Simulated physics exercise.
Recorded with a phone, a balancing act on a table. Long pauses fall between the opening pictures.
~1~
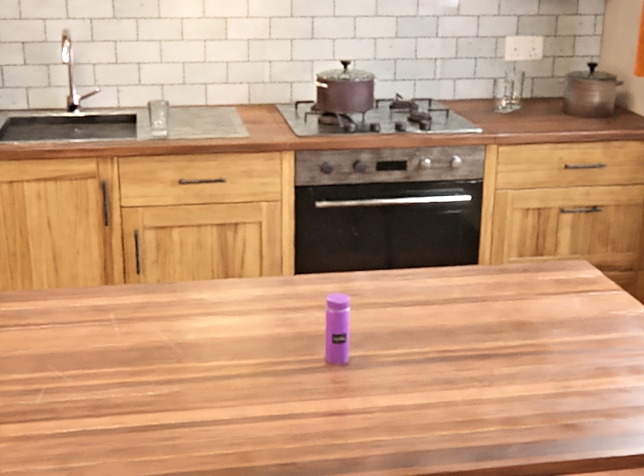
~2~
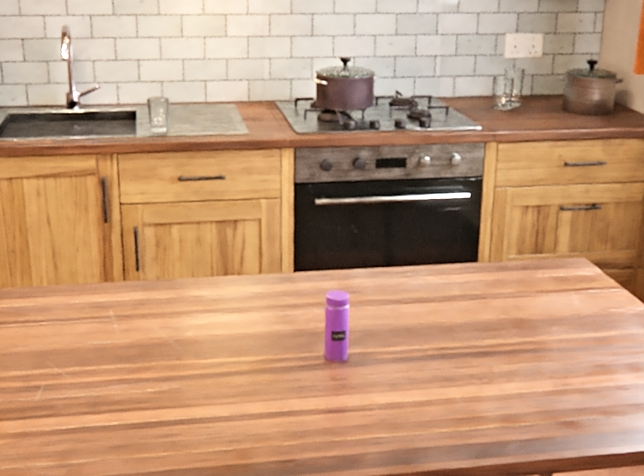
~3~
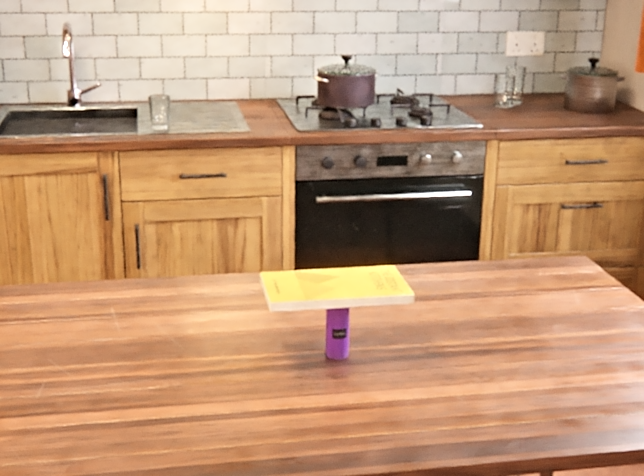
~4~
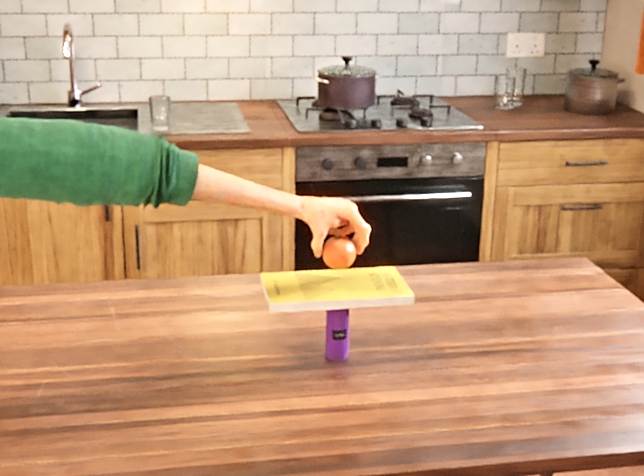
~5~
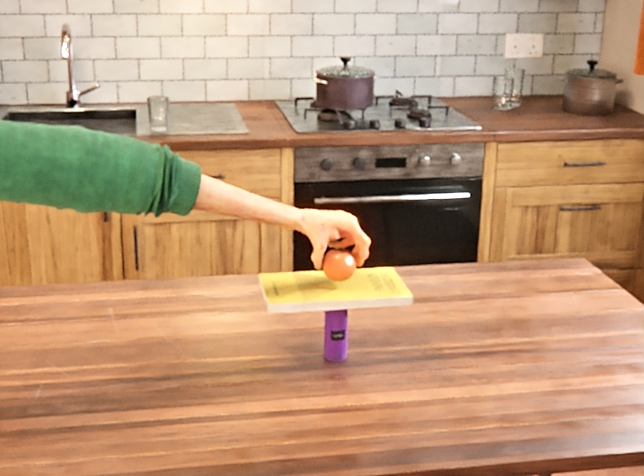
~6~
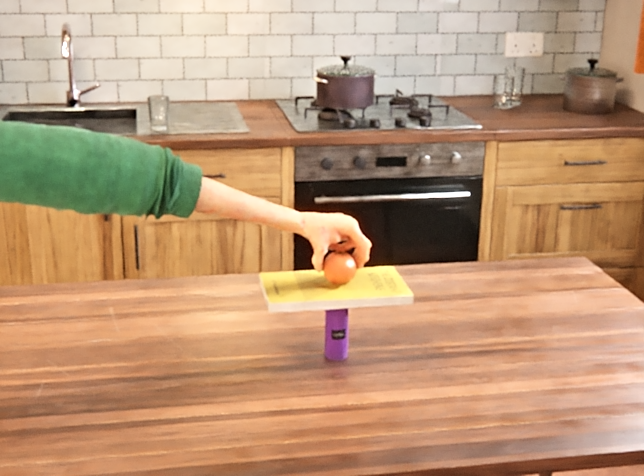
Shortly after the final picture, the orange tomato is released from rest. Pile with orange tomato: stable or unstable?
Watch - it survives it nicely.
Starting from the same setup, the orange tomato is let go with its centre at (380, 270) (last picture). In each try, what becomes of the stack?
The stack then stays standing.
Then, 0.10 s on from there, things are still on the move.
Then, 0.50 s on from there, no change.
Then, 0.90 s on from there, orange tomato resting near (340, 268).
In the end, all 3 unmoved. At the end, from the last picture's camera, orange tomato near (340, 268). The stack holds.
